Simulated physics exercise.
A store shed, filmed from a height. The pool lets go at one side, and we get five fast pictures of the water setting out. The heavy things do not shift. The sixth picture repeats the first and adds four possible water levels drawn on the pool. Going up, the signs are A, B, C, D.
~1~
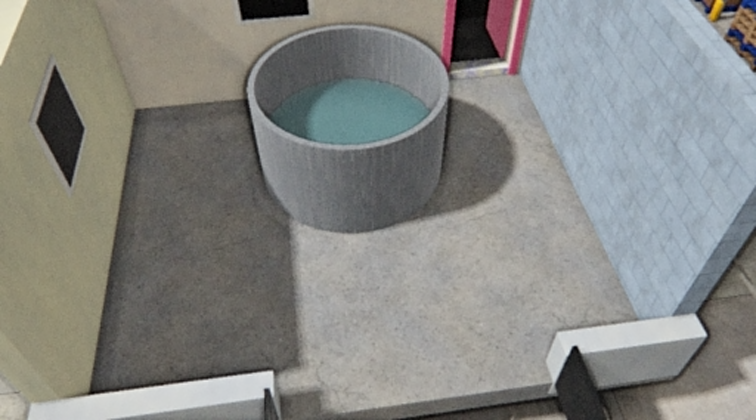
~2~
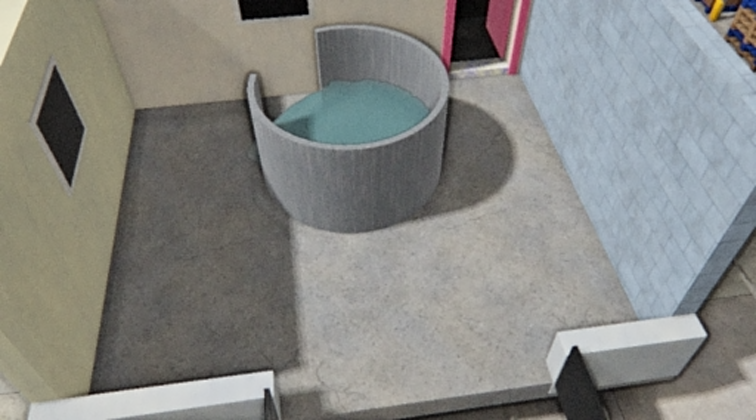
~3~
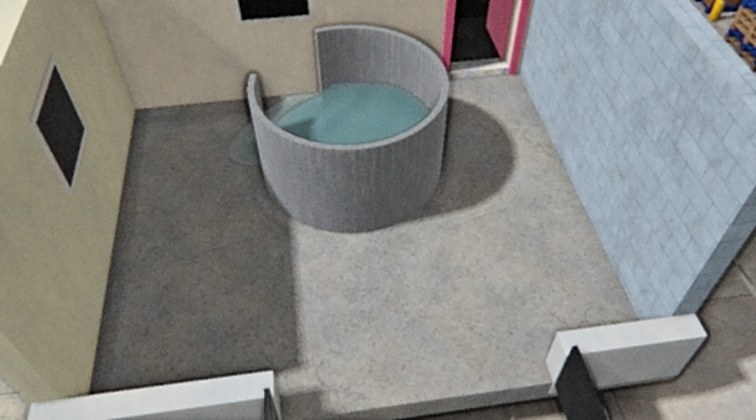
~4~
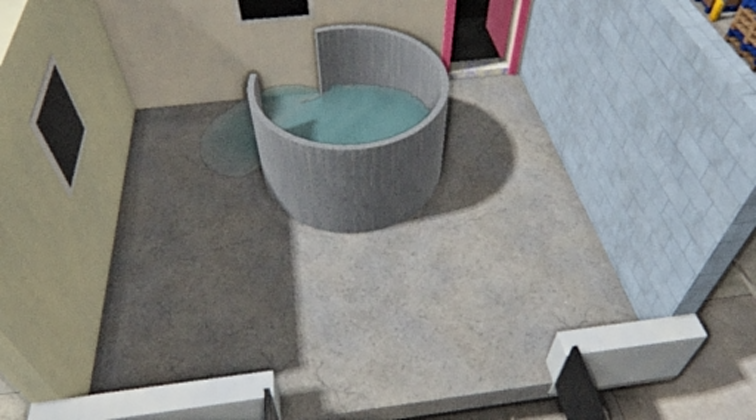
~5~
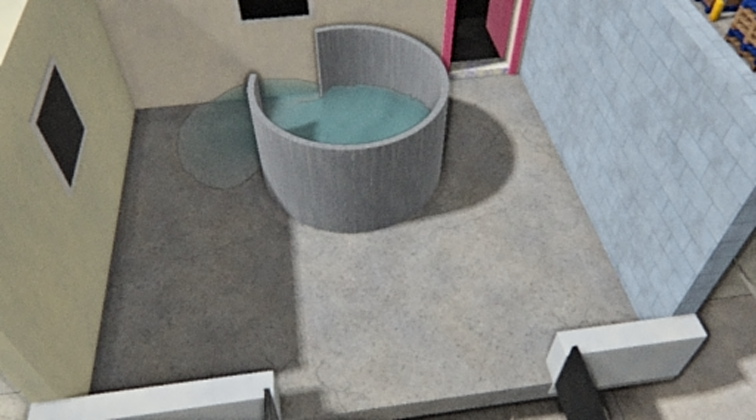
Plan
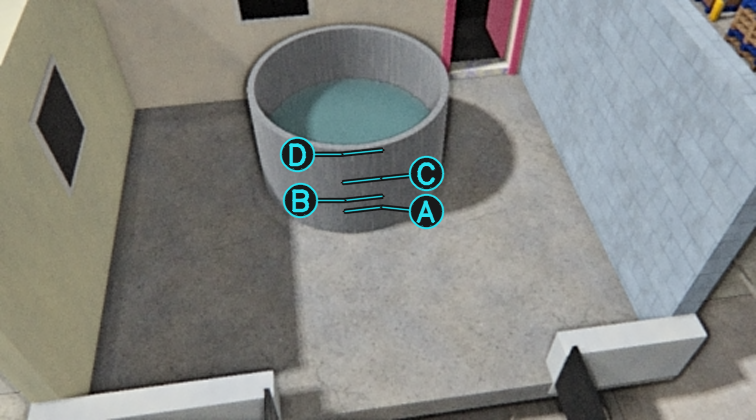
Teal water sits still inside a round grey pool in a walled yard with a pink doorway behind, until a section of the pool's wall is gone at the back left. The water then slips out through the gap and spreads leftward across the shaded floor in a thin, rounded, widening sheet.
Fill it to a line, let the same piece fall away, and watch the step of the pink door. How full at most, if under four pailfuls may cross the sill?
Line C just does it.
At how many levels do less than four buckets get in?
Three of the four.
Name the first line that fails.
Line D.
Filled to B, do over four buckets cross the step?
No, that is safe.
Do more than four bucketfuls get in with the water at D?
Yes.
On the marked copy, A at (363, 209); B at (363, 198); C at (362, 180); D at (361, 152); from the bottom up A, B, C, D.
Choosing A, nothing gets over.
Choosing B, nothing gets over.
Choosing C, a splash gets over, under a bucket.
Choosing D, about 8 bucketfuls get in.
